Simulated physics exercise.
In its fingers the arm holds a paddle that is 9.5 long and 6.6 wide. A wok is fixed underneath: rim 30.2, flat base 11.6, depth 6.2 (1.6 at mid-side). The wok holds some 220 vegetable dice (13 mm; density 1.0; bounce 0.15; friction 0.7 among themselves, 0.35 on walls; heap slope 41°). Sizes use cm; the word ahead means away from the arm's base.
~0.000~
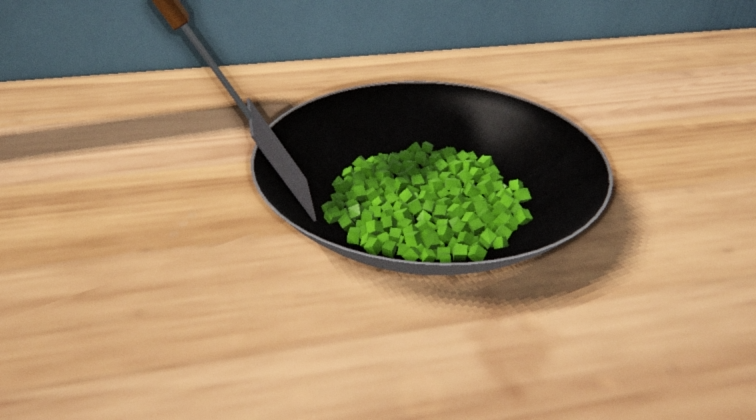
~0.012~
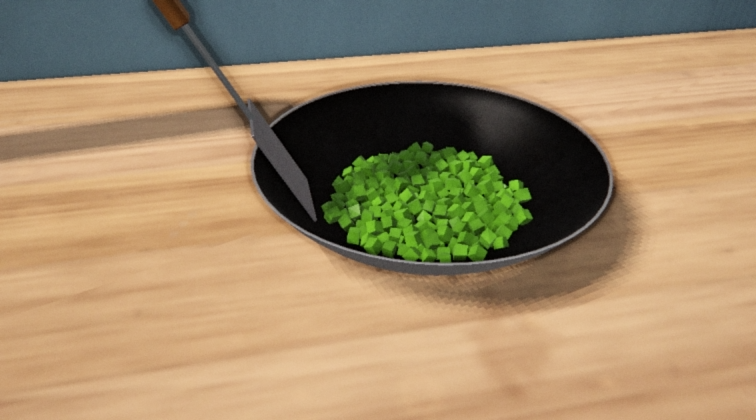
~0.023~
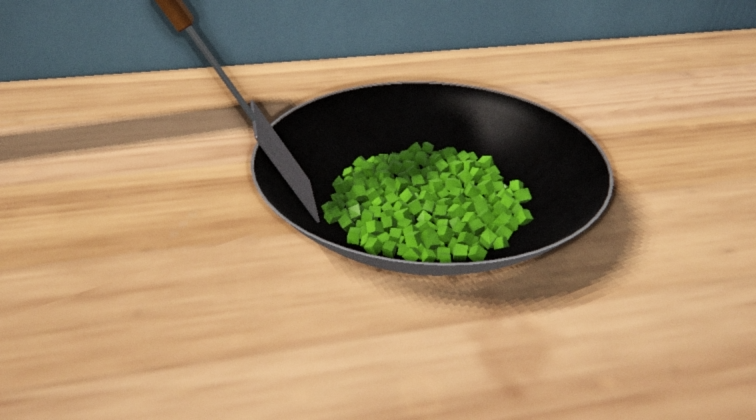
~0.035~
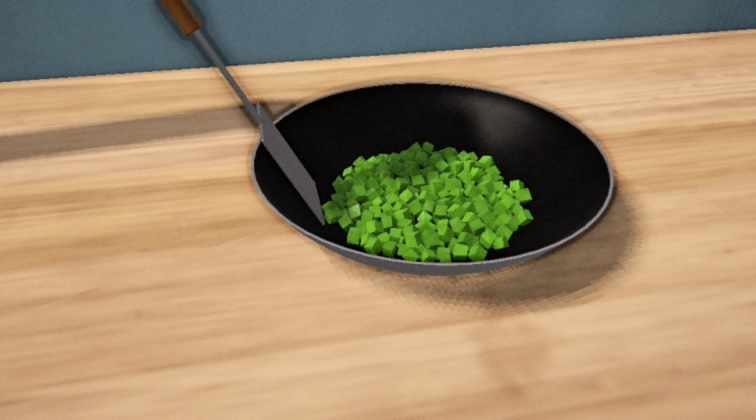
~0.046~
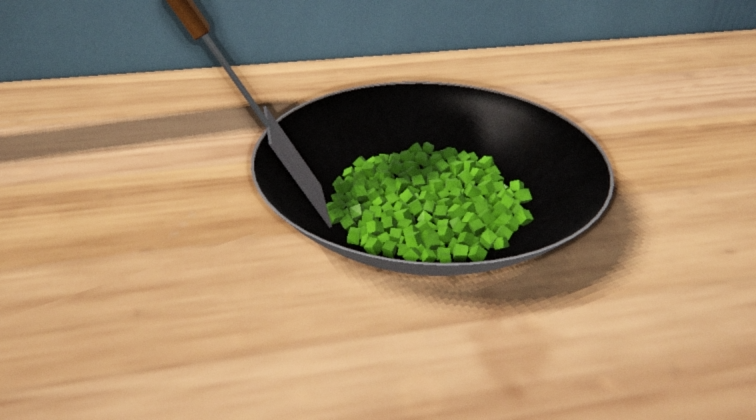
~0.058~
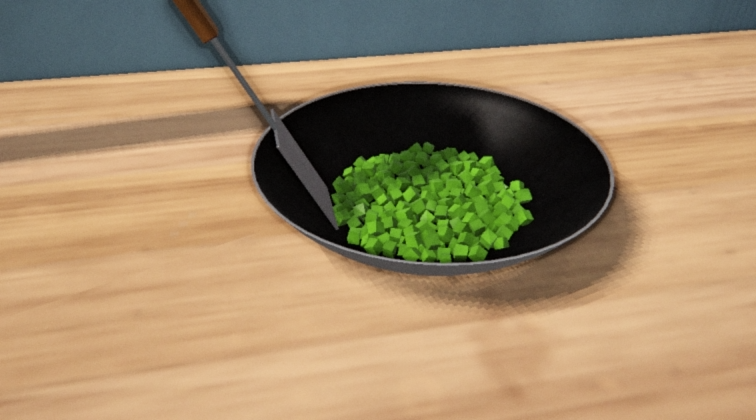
A pale wooden counter in front of a blue-grey wall is seen from above at an angle, and the view stays still. A round black wok with a grey rim holds a heap of small bright green cubes, with a grey spatula with a brown handle leaning in at its left. The spatula slides slowly a short way right, its blade meeting the heap's left edge and nudging the nearest cubes slightly.
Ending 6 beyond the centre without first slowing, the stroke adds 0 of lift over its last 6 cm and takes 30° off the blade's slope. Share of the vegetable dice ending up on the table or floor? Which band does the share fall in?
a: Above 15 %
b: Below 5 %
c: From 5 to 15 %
The answer is b.
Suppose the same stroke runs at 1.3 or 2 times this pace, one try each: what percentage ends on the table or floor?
Roughly 0 percent for the first try, 0 percent for the second.
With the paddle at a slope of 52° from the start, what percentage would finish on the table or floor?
Then roughly 0 percent.
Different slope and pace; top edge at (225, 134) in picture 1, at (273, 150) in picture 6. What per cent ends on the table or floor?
5 %.
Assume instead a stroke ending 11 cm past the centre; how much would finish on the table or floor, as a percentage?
Result: Approx. 15 %.
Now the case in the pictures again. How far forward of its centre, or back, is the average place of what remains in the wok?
It sits some 4.5 centimetres ahead of centre.
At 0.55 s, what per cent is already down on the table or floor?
About 0 per cent.
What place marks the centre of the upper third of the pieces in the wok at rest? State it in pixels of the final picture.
(530, 168).
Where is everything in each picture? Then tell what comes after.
Paddle top edge at (250, 116), sloping 63°; upper third of the load around (432, 197), from x 330 to 525, top at y 150; 215 in the wok, in the first frame.
Paddle top edge at (250, 116), sloping 63°; upper third of the load around (432, 197), from x 330 to 525, top at y 150, in the second frame.
Paddle top edge at (253, 118), sloping 63°; upper third of the load around (432, 198), from x 330 to 525, top at y 150, in the third frame.
Paddle top edge at (260, 121), sloping 63°; upper third of the load around (432, 198), from x 330 to 525, top at y 150, in the fourth frame.
Paddle top edge at (267, 124), sloping 63°; upper third of the load around (432, 198), from x 330 to 525, top at y 150, in the fifth frame.
Paddle top edge at (275, 127), sloping 63°; upper third of the load around (427, 196), from x 340 to 525, top at y 150; 215 in the wok, in the sixth frame.
After 0.17 s, sloping 63°, highest piece 4 above the table; 215 in the wok.
After 0.29 s, sloping 52°, highest piece 7 above the table; 215 in the wok.
After 0.55 s, sloping 33°, highest piece 7 above the table; 213 in the wok, 2 on the table or floor.
After 1.60 s, sloping 33°, highest piece 7 above the table; 213 in the wok, 2 on the table or floor.
At rest, 213 in the wok, 2 on the table or floor. That is 1 % on the table or floor.
